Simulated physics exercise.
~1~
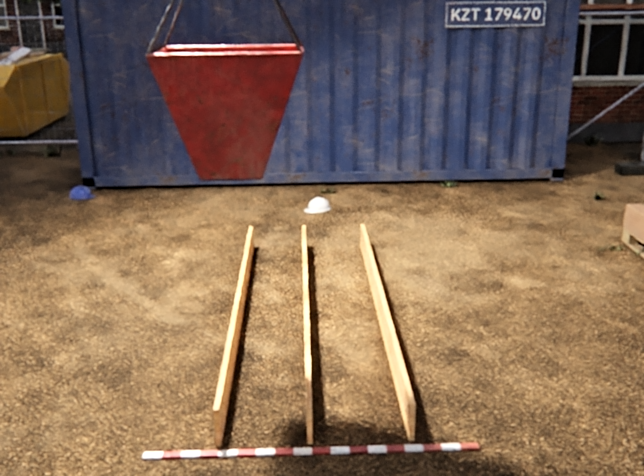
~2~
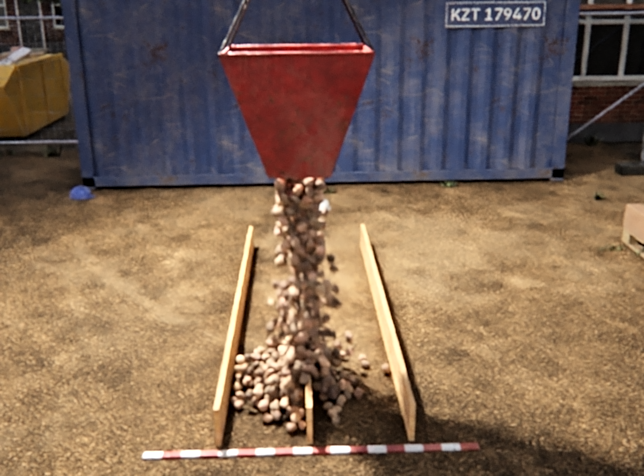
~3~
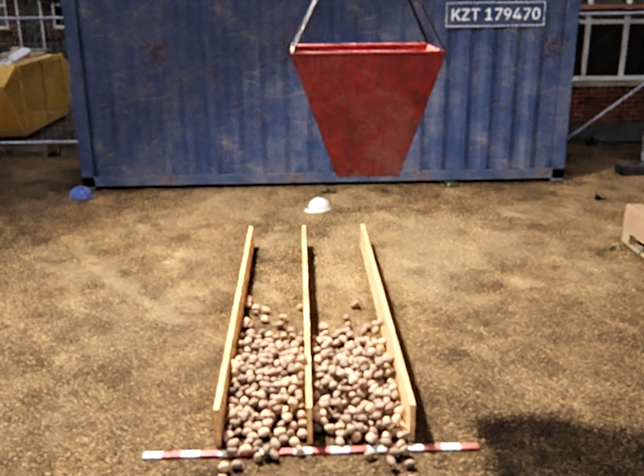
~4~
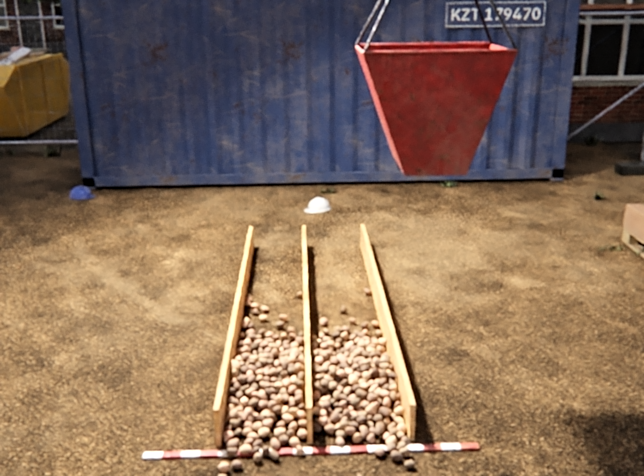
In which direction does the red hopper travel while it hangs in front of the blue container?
The red hopper travels to the right, and it keeps going that way after the stones have dropped out.
The video shows a red hopper moving rightwards in front of a blue container while round stones pour from its bottom onto ground divided by three wooden boards. The stones settle in both bays, slightly more in the right one, as the empty hopper continues right.
